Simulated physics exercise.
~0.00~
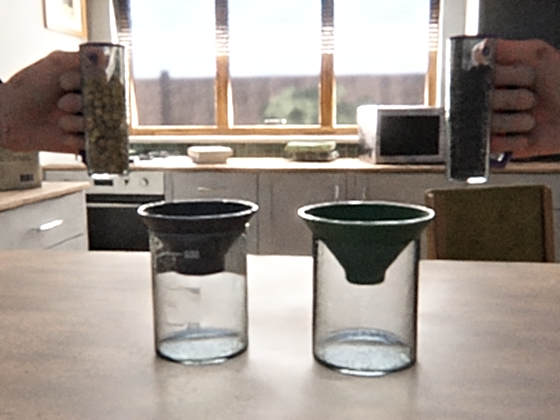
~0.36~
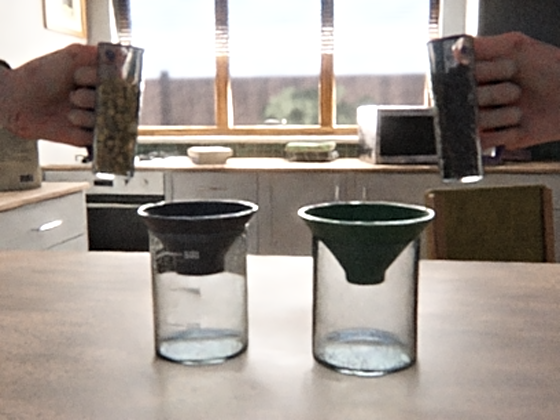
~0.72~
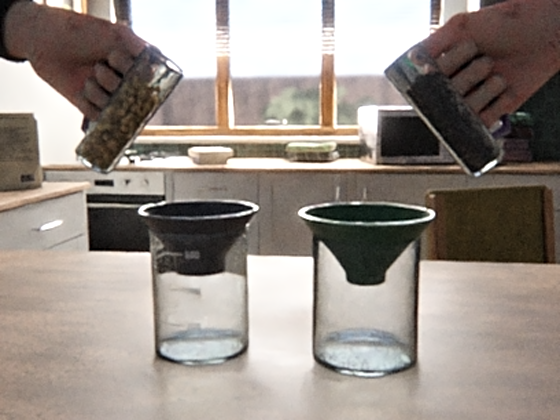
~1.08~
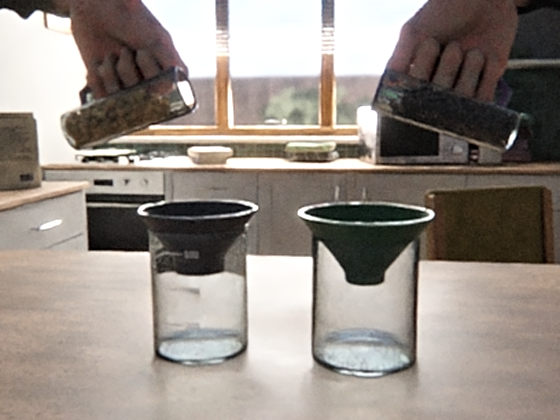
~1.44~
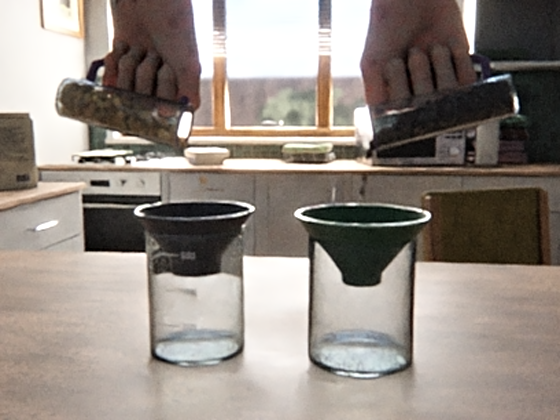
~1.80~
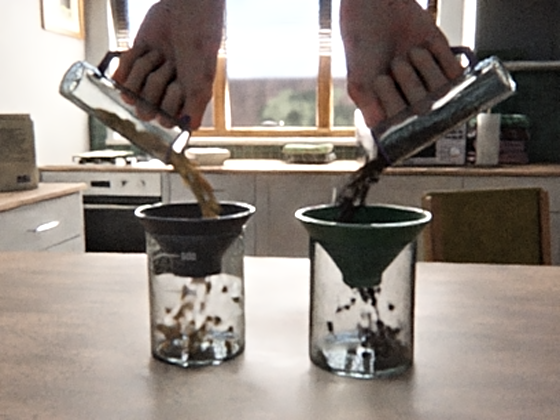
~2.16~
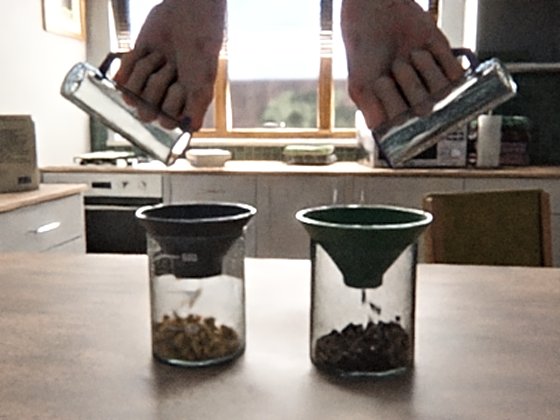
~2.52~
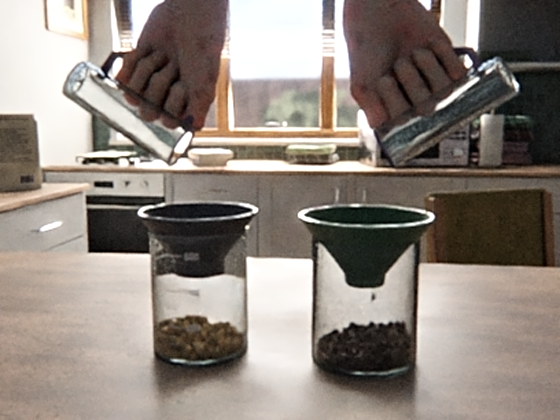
Two hands tipped clear cups of small dry bits, tan on the left and dark on the right, over funnels set in glass jars on a kitchen table, and both loads poured through until the cups were empty and the bits lay in the jars.
